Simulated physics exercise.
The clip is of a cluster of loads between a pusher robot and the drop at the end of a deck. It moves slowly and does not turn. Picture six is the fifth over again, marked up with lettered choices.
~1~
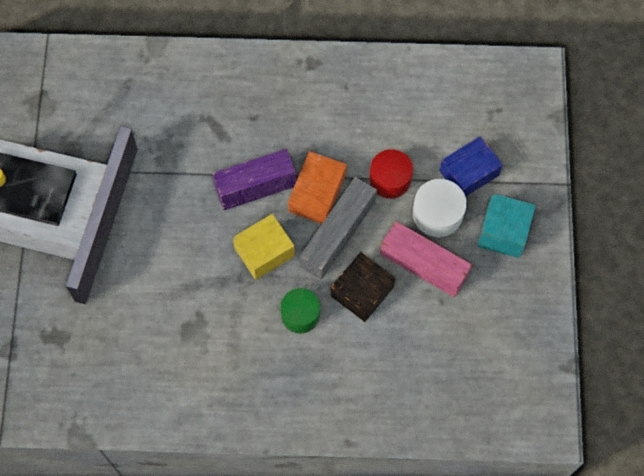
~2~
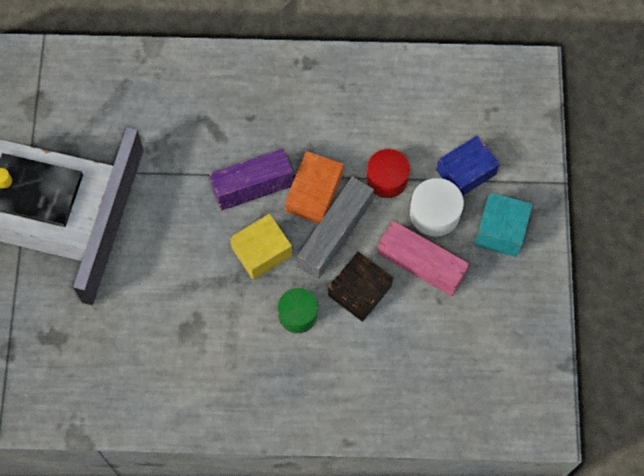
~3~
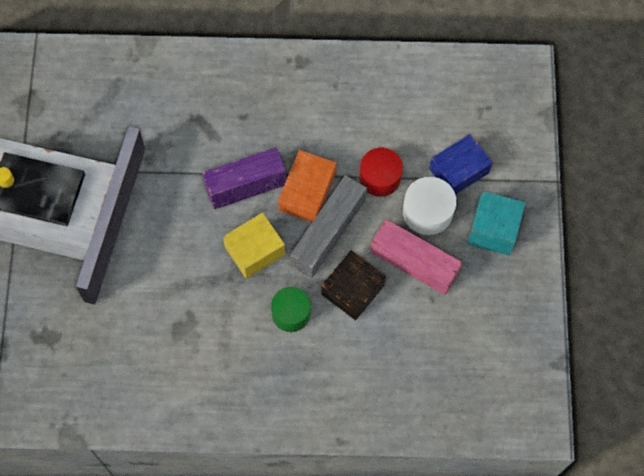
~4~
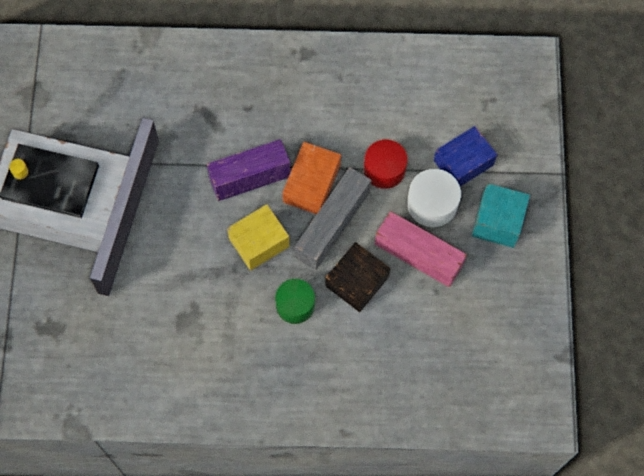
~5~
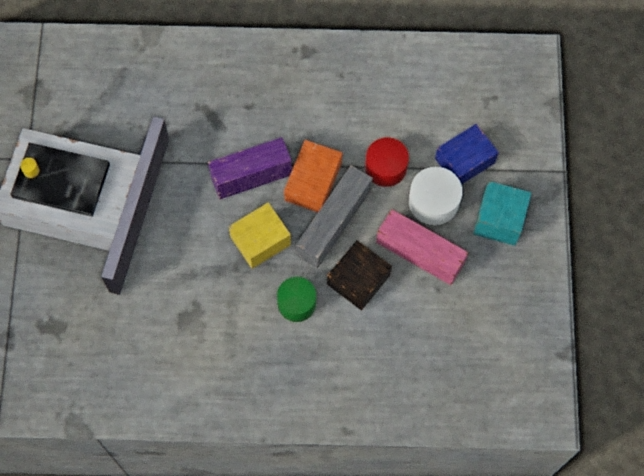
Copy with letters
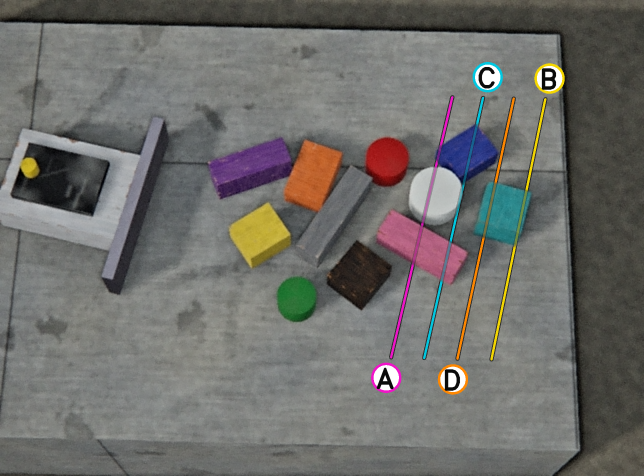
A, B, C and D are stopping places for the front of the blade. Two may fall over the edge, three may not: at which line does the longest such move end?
Up to line C.
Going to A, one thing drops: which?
The turquoise crate.
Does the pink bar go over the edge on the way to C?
By then, no.
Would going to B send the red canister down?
Yes.
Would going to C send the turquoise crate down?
By then, yes.
On the marked copy, A at (423, 223); B at (520, 225); C at (455, 223); D at (487, 224).
Taking C. A third of the way, robot (182, 183); purple bar (287, 167); orange crate (322, 177).
Two thirds of the way, robot (295, 186); turquoise crate (540, 221); blue crate (509, 148).
When it is over, robot (387, 188); turquoise crate over the edge; white canister over the edge; two fallen.
As for the rest, A is within the limit but short; B drops seven; D drops three.
